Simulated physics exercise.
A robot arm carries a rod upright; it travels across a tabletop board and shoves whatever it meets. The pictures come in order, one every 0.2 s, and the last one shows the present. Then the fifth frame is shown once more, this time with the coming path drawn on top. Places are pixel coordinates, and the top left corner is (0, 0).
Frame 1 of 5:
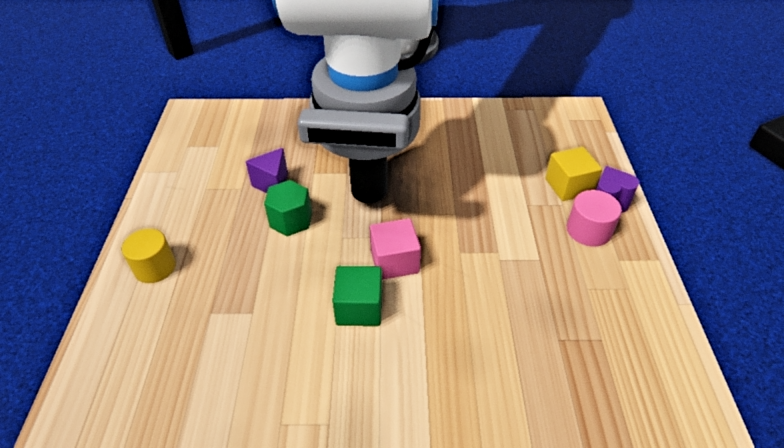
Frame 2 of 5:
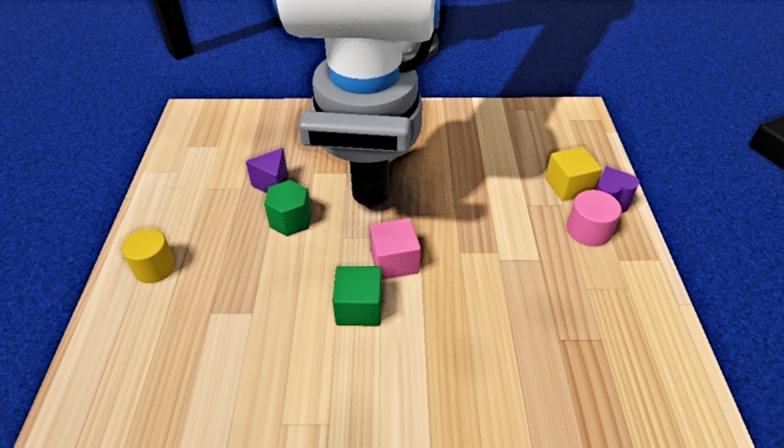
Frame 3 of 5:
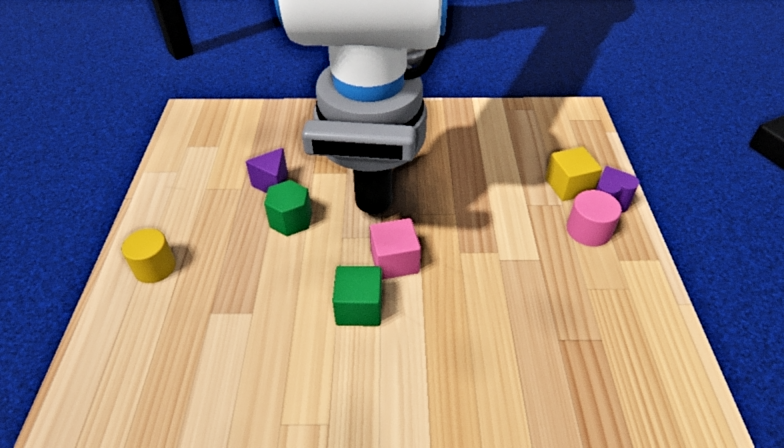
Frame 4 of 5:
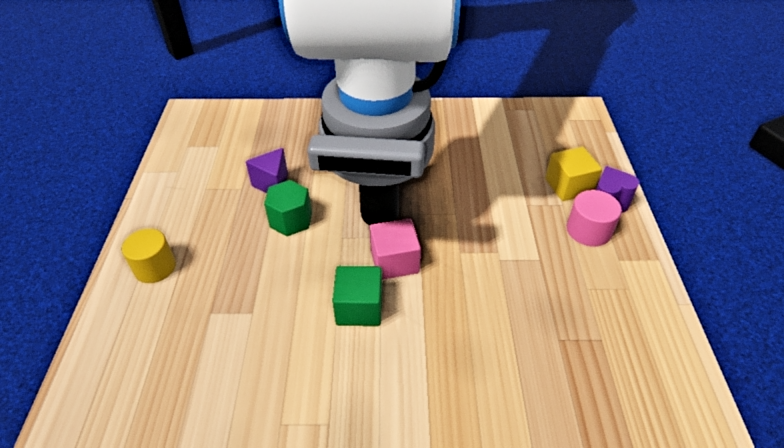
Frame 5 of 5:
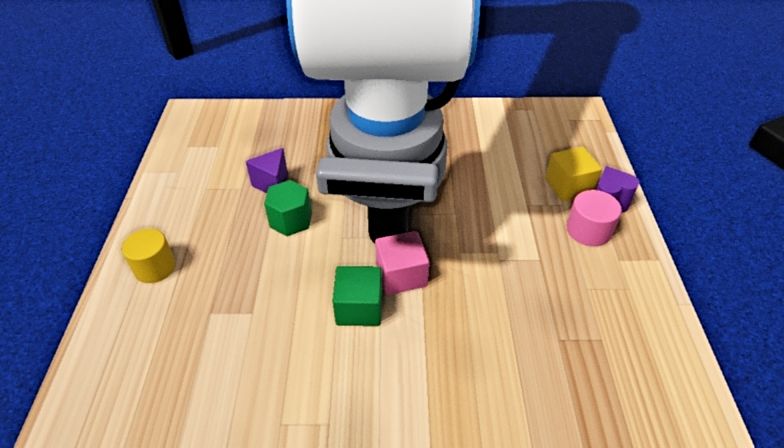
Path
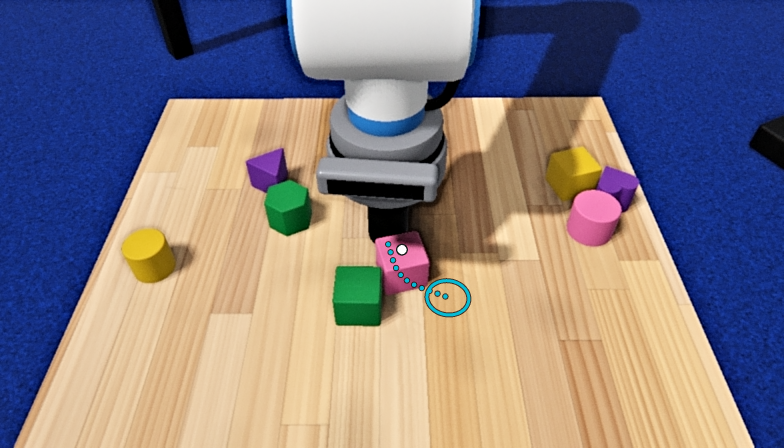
In the video, a robot arm with a black rod moves forward over a wooden table of colored blocks, drifting slightly right, and pushes the pink square block a short way toward the viewer beside the still green square block.
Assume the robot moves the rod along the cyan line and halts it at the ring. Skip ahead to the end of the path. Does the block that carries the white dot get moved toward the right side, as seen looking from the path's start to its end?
That would be a yes.
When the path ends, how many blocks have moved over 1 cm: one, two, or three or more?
It should be one, as far as I can tell.
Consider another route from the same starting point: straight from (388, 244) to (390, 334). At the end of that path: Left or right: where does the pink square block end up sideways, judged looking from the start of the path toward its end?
It goes toward the left-hand side.
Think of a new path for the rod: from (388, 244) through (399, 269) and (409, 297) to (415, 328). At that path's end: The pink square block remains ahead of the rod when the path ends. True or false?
The statement is true.
Path on the board, from (388, 244) over (396, 268) and (417, 286) to (448, 297); the dot is on the pink square block.
What follows on the original path. Halfway along, rod (405, 269); pink square block (423, 287).
At the end, rod (449, 288); green square block in place; pink square block (442, 310), turned 30° clockwise.
